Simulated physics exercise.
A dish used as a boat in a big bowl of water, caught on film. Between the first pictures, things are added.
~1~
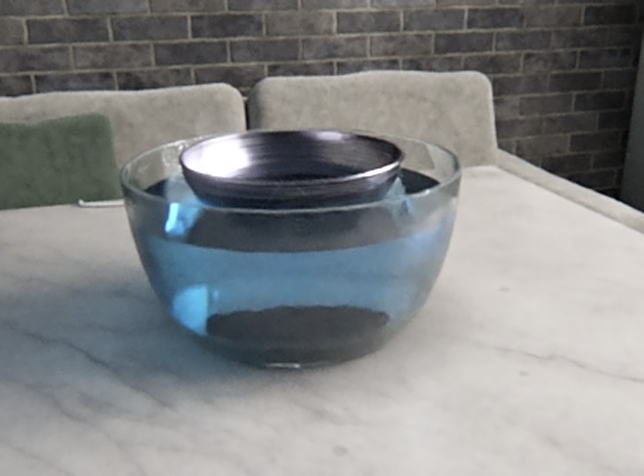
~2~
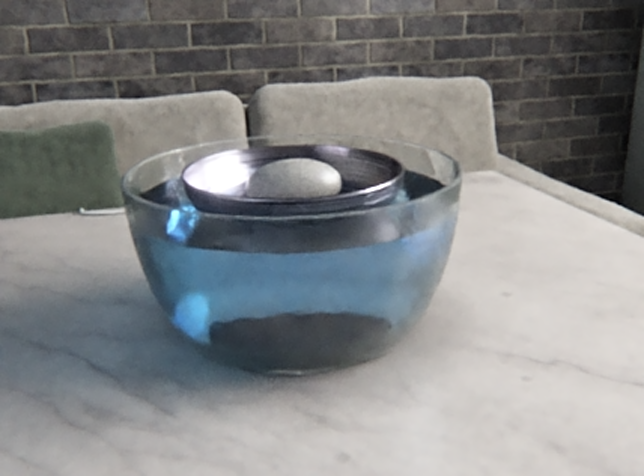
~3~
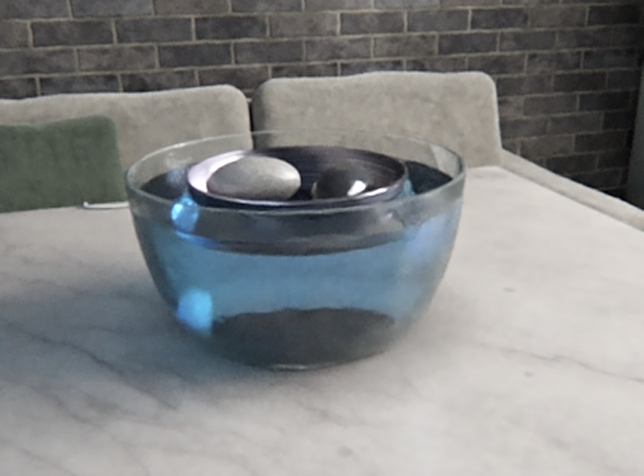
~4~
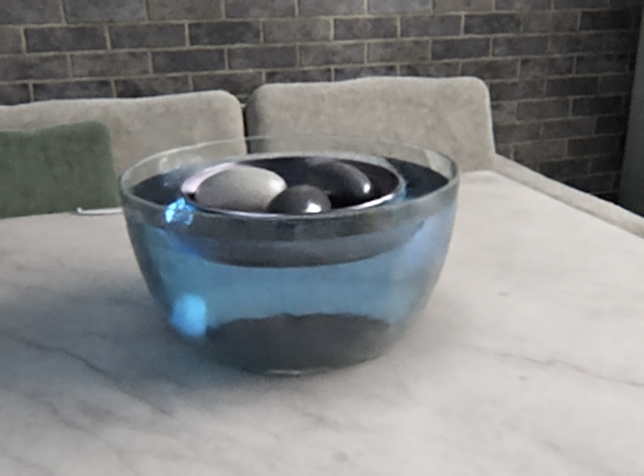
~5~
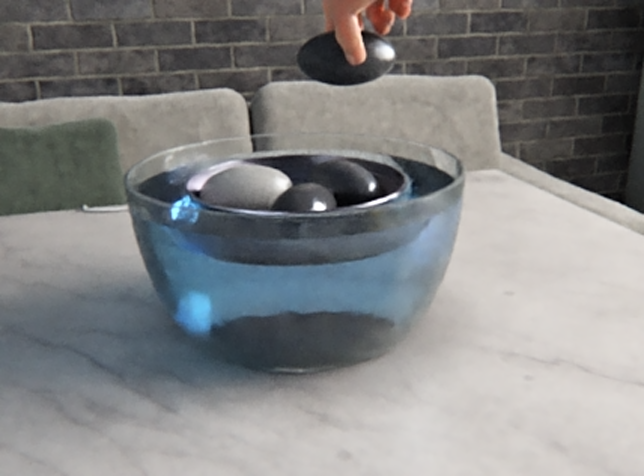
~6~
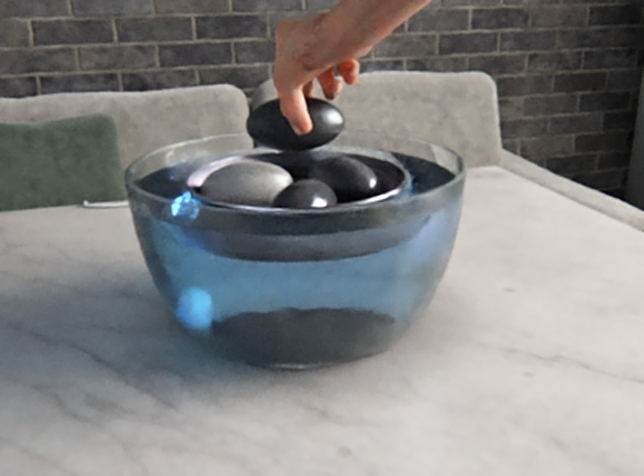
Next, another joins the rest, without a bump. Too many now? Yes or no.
Yes.
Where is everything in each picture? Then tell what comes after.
In the first picture, dish (292, 153) empty; most of its side above the surface.
In the second picture, dish (293, 170) with one aboard; about two thirds of its side above the surface.
In the third picture, dish (297, 172) with two aboard; about a third of its side above the surface.
In the fourth picture, dish (291, 183) with three aboard; hardly any of its side above the surface.
In the fifth picture, dish (297, 181) with three aboard; hardly any of its side above the surface; the next stone in the hand at (347, 58).
In the sixth picture, dish (297, 177) with three aboard; hardly any of its side above the surface; the next stone in the hand at (296, 124).
Soon after, the stone is in and the dish dips.
Later, water pours in over its edge.
In the end, the dish lies on the bottom with its load.
